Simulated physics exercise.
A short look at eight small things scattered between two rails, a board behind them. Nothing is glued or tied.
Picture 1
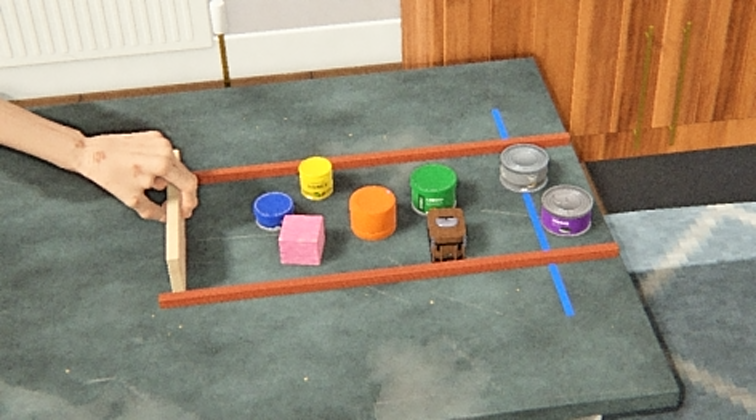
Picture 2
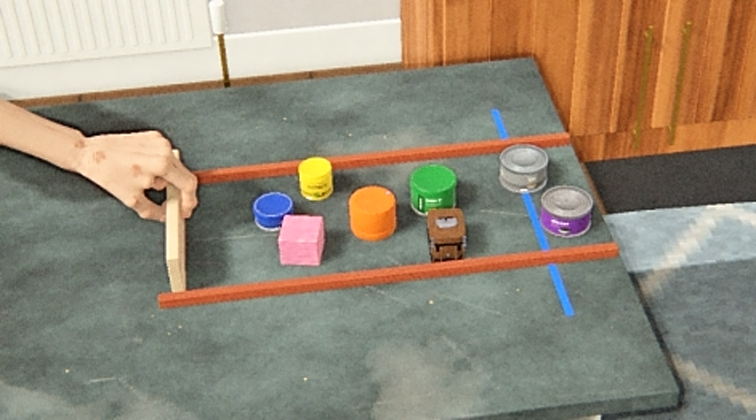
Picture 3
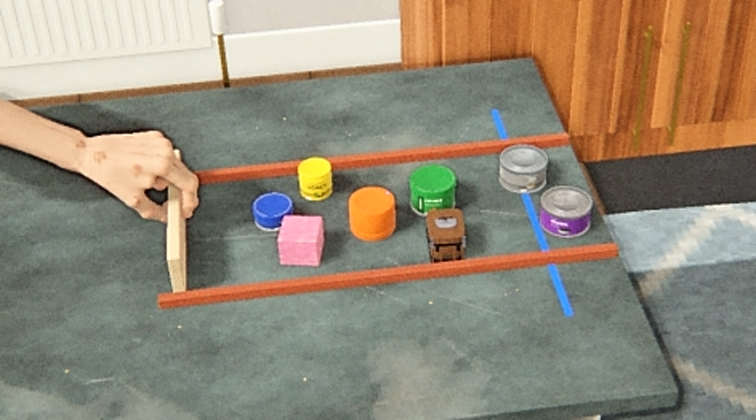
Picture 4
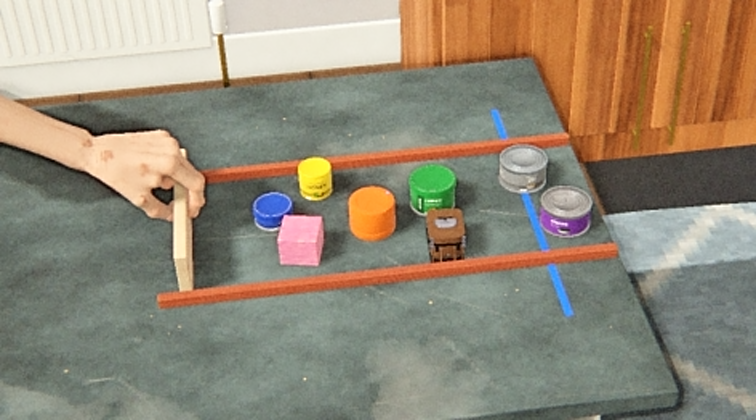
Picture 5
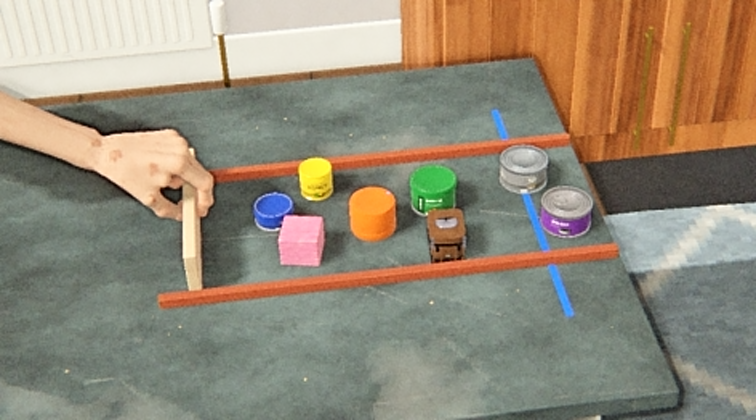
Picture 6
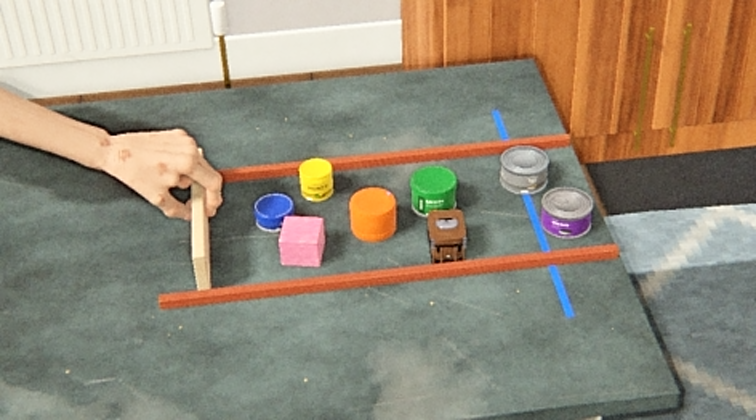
To begin with, a hand holds a wooden board upright at the left end of two red rails, with eight small, colourful objects sitting apart to its right. The hand then slides the board a short way right, leaving a gap before the blue pot, while the objects stay still.
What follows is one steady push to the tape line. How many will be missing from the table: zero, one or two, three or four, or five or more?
The number that fall off is one or two.
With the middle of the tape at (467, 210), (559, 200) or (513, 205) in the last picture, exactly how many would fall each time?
Down on the floor: 0, 5 and 2.
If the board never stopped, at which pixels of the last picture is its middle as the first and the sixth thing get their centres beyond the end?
Its middle is around (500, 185) and later (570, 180).
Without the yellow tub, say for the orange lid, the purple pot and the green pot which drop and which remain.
The orange lid holds on, the purple pot comes down, the green pot holds on.
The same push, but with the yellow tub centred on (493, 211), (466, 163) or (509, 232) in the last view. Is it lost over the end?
Place by place, it drops off; does not fall; drops off.
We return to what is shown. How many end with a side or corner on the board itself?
In contact: 3.
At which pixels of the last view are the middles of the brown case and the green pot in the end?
First (598, 226), then (567, 154).
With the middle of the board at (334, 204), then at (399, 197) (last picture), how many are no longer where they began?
By then 4, and 6.
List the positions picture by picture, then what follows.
The first picture shows purple pot (566, 212); grey pot (524, 169); brown case (447, 235); board (176, 220); tape (529, 202).
The second picture shows grey pot (524, 169); blue pot (274, 212).
The third picture shows brown case (446, 235); orange lid (372, 214).
The fourth picture shows purple pot (565, 212); yellow tub (315, 179).
The fifth picture shows grey pot (524, 170); board (192, 219).
The sixth picture shows purple pot (567, 213); grey pot (524, 171); brown case (447, 236); board (200, 219); tape (529, 203).
Early on, none off yet; purple pot at rest near (567, 213); grey pot at rest near (524, 171); brown case at rest near (447, 236).
A while later, none off yet; purple pot at rest near (567, 213); grey pot at rest near (524, 171); brown case moving near (455, 235).
Further along, none off yet; purple pot moving near (575, 210); grey pot travelled about its own width near (562, 168); brown case travelled well along near (541, 231).
Finally, the number that fall off is one or two; lost, grey pot and purple pot.
